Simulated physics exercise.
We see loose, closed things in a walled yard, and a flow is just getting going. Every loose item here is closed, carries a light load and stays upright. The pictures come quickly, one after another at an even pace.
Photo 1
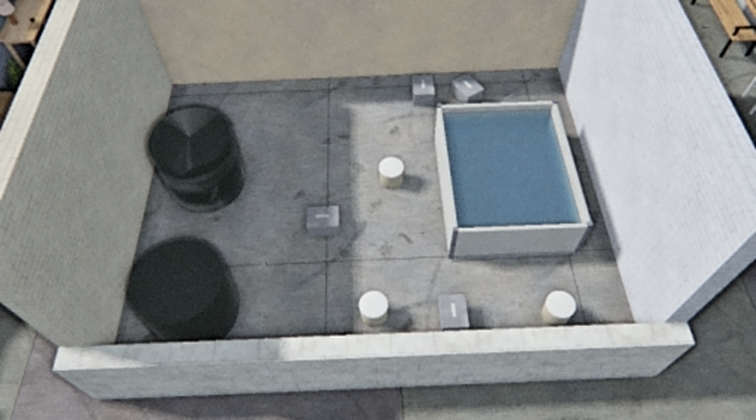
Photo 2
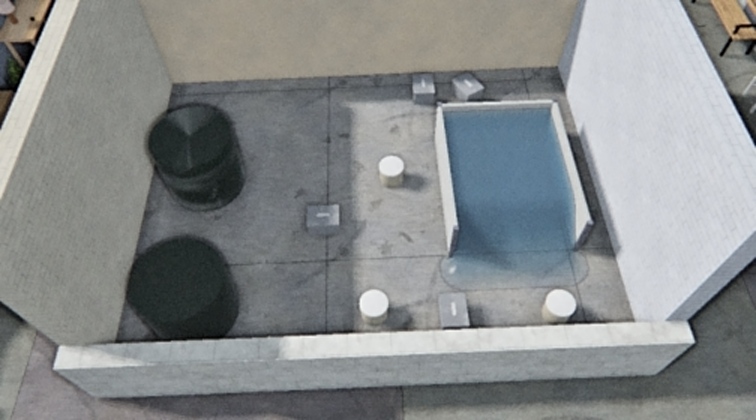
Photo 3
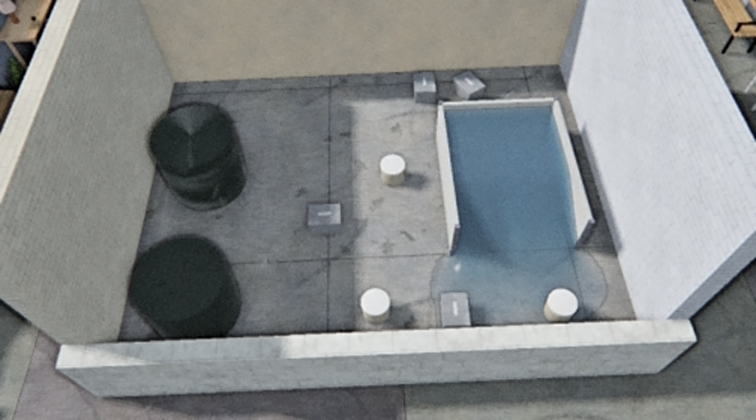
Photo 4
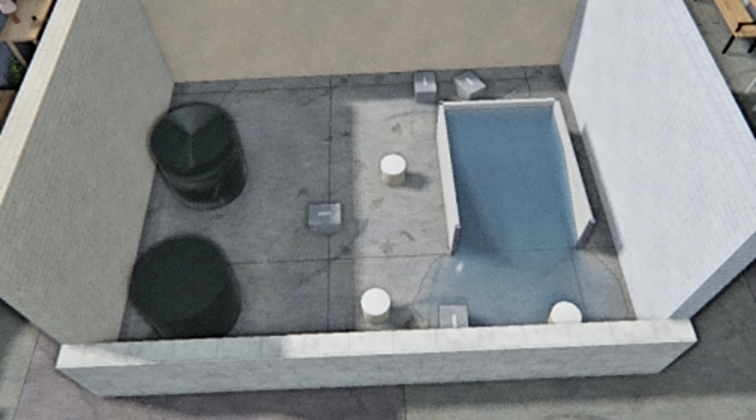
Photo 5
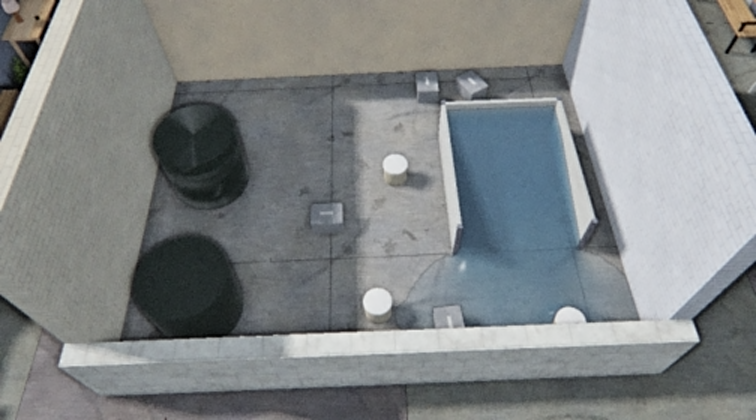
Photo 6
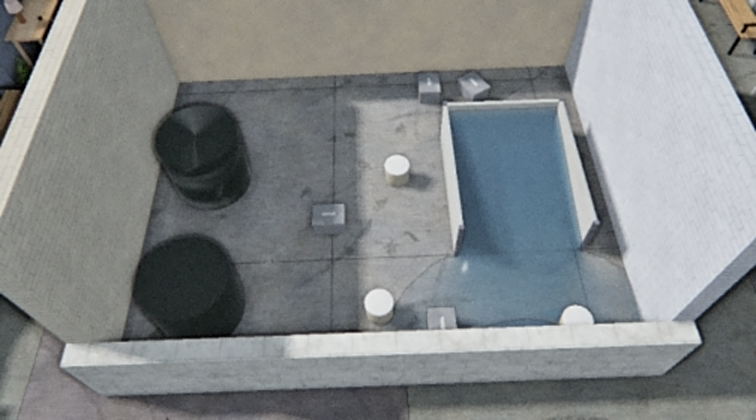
In a walled yard, the near side of a white-edged pool opens and blue water spreads toward the low front wall, where a grey box shifts slightly forward and left and a white cylinder shifts slightly forward and right.
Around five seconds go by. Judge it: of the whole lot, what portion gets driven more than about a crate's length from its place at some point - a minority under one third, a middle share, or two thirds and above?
It hits two thirds.
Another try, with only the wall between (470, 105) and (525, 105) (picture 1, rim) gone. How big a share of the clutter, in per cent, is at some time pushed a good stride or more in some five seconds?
Close to 40 in a hundred.
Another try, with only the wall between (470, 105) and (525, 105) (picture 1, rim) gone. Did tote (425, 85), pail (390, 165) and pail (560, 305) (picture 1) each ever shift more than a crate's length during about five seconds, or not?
First covers that distance, second stays short of it, third stays short of it.
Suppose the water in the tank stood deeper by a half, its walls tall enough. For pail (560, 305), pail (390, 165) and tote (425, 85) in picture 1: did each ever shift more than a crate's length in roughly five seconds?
Item by item: Cleared the mark, then missed the mark, then cleared the mark.
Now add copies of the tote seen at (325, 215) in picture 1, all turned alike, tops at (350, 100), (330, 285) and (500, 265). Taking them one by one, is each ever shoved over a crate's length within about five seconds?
Item by item: Remains in place, goes the distance, goes the distance.
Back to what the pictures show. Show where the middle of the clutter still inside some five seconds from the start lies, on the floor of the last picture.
I'd say somewhere close to (352, 147).
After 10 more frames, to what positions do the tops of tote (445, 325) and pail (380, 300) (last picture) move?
They should be roughly at (250, 306) and (308, 248).
A moment on, 1 of 7 are well off their spots; 2 afloat.
Next, 3 of 7 are well off their spots; 2 afloat.
Later, 4 of 7 are well off their spots; 2 afloat.
In the end, 6 of 7 are well off their spots, and 6 have been at some point; 2 afloat.
